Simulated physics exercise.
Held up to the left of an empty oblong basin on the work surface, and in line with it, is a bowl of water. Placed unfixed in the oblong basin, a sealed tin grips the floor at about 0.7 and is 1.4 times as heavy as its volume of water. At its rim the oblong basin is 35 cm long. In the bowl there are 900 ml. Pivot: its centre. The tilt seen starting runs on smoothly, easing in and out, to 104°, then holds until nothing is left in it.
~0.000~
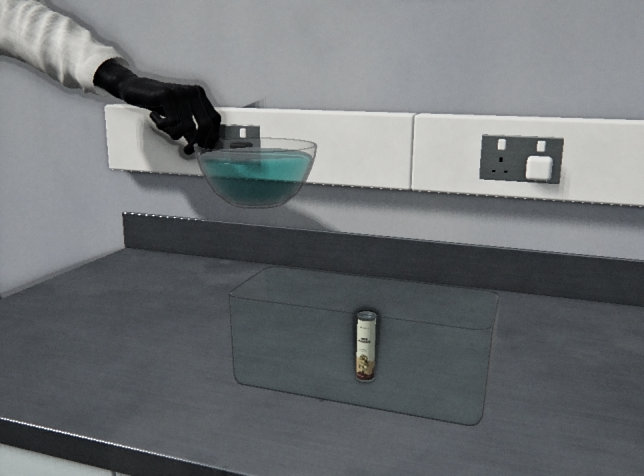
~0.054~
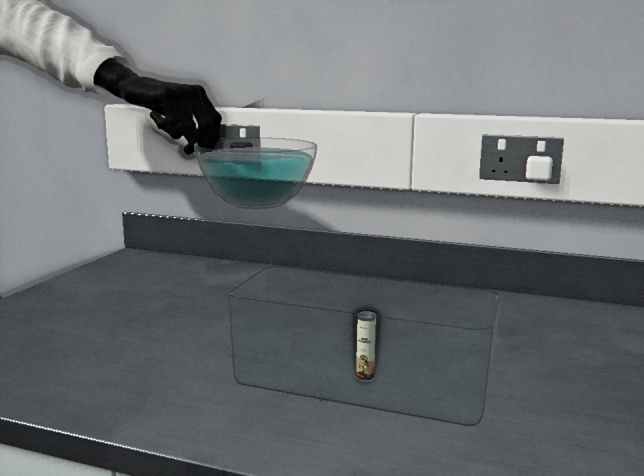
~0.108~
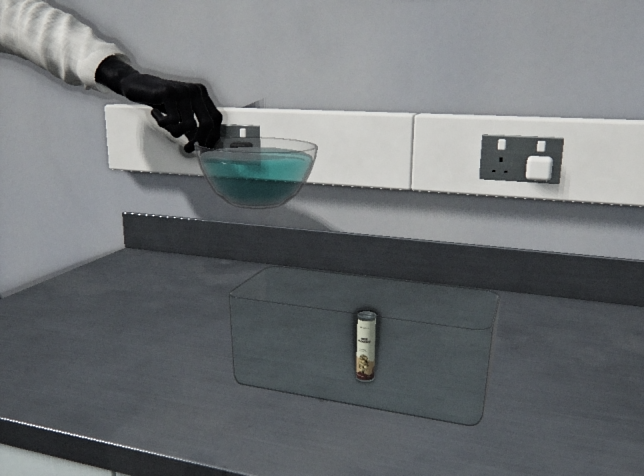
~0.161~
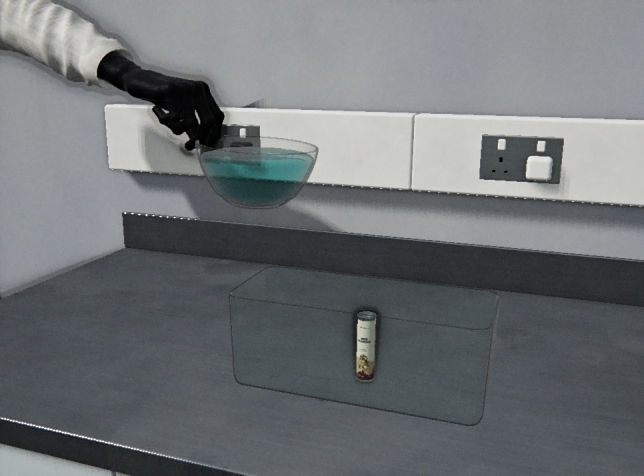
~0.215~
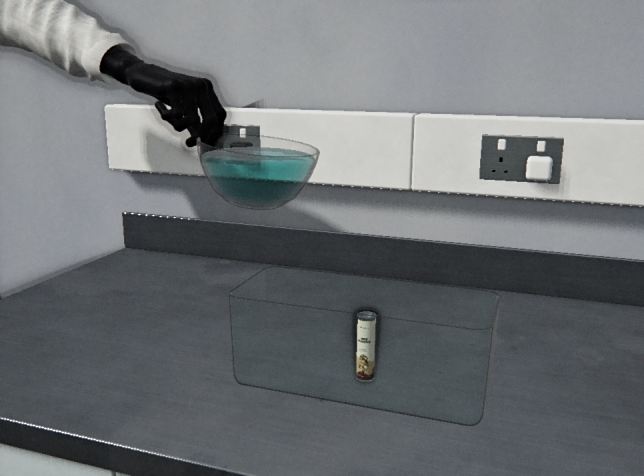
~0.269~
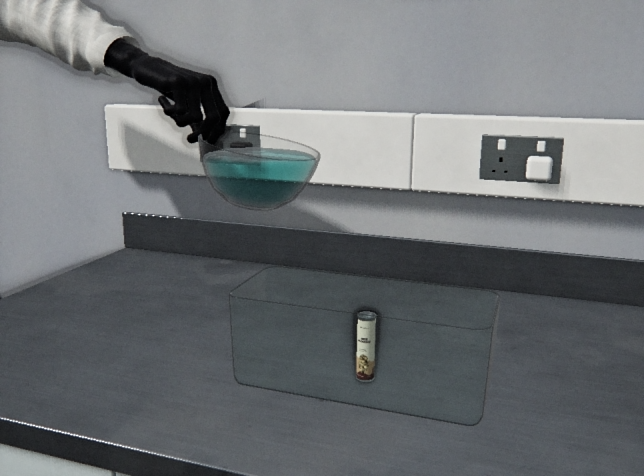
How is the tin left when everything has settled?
The tin is still standing.
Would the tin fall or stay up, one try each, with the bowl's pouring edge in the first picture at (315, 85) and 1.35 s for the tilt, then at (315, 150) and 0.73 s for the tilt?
In the first try it remains standing; in the second it comes down.
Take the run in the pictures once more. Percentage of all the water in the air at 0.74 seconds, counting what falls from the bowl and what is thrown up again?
At that moment, about 32 percent.
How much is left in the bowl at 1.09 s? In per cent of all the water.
Near 3 in a hundred.
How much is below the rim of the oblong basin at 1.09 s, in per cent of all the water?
90 per cent or thereabouts.
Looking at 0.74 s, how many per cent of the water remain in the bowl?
Close to 50 in a hundred.
After 0.74 s the tilt is 60° and 50 per cent is still to pour; the tin stands where it began.
After 1.09 s the tilt is 95° and 3 per cent is still to pour; the tin stands where it began.
After 1.46 s the tilt is 104° and 0 per cent is still to pour; the tin stands where it began.
After 1.85 s the tilt is 104° and 0 per cent is still to pour; the tin stands where it began.
In the end the tin stands where it began.
